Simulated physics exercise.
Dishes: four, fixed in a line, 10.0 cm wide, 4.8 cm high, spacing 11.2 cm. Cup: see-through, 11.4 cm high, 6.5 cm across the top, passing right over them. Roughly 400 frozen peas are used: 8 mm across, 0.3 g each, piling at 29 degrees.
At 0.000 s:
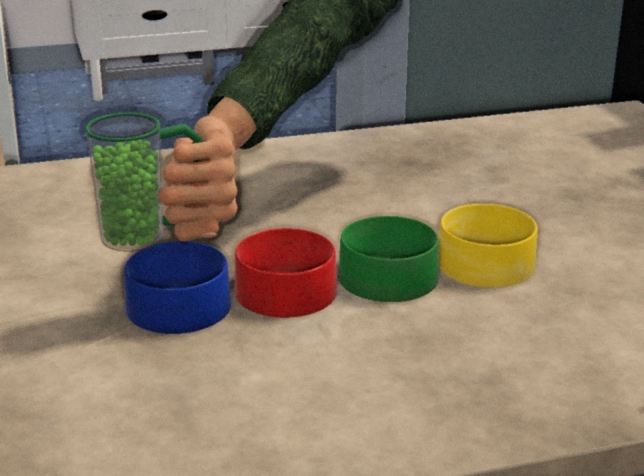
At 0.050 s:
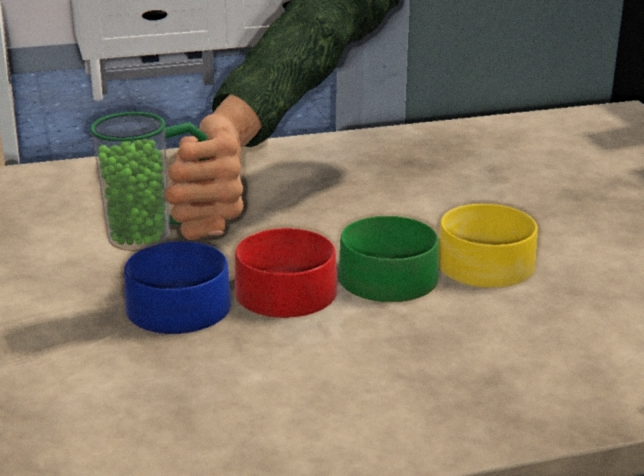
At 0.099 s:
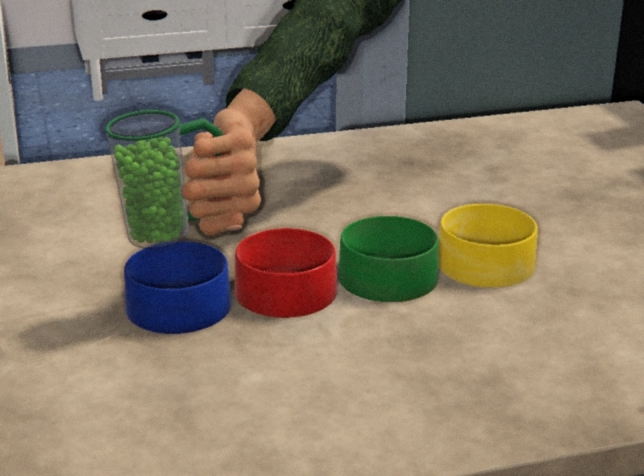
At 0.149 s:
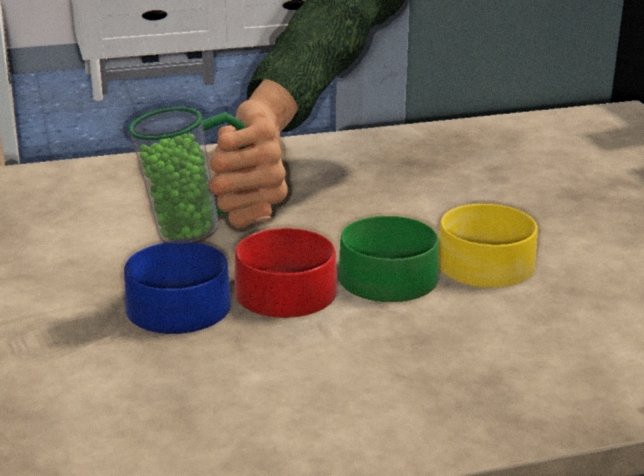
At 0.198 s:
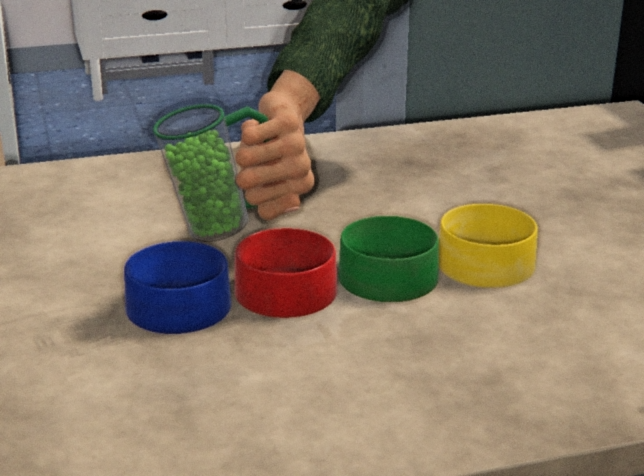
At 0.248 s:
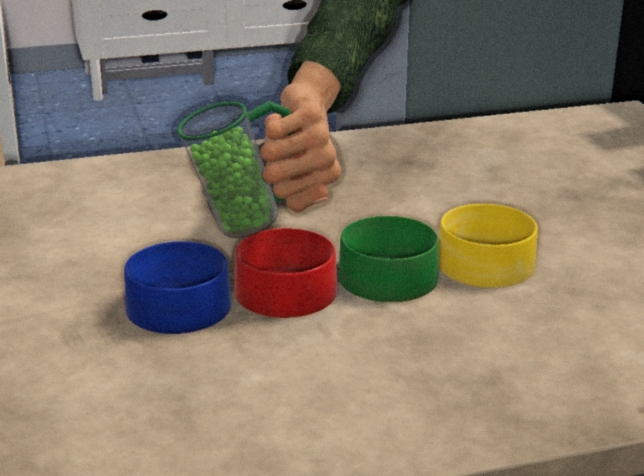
A hand lifted a clear cup of green peas by its handle and moved it rightward behind the blue and red dishes, tilting it slightly to the left, while four colored dishes sat still.
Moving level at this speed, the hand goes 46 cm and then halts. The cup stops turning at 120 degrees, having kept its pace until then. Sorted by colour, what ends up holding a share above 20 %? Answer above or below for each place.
Red: Below, blue: Below, green: Below, yellow: Above, counter: Below.
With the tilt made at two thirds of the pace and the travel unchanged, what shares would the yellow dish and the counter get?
Result: Yellow dish 100, counter 0.
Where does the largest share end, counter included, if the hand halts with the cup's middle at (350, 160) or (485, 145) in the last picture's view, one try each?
On the first run most goes to red, and on the second to green.
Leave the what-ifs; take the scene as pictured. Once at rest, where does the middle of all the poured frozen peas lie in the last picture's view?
Resting centre estimate: Around (486, 244).
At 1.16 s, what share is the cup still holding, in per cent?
About 100 per cent.
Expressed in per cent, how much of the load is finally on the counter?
0 %.
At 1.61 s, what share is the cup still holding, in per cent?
Estimate: Around 20 % of the load.
Then, at 0.79 s, tilt 65 degrees; cup holds 100 %.
Then, at 1.16 s, tilt 99 degrees; cup holds 100 %.
After 1.61 s, tilt 120 degrees; cup holds 20 %, yellow 80 %.
In the end, at 2.3 s, red 0 %, blue 0 %, green 0 %, yellow 100 %, counter 0 %.
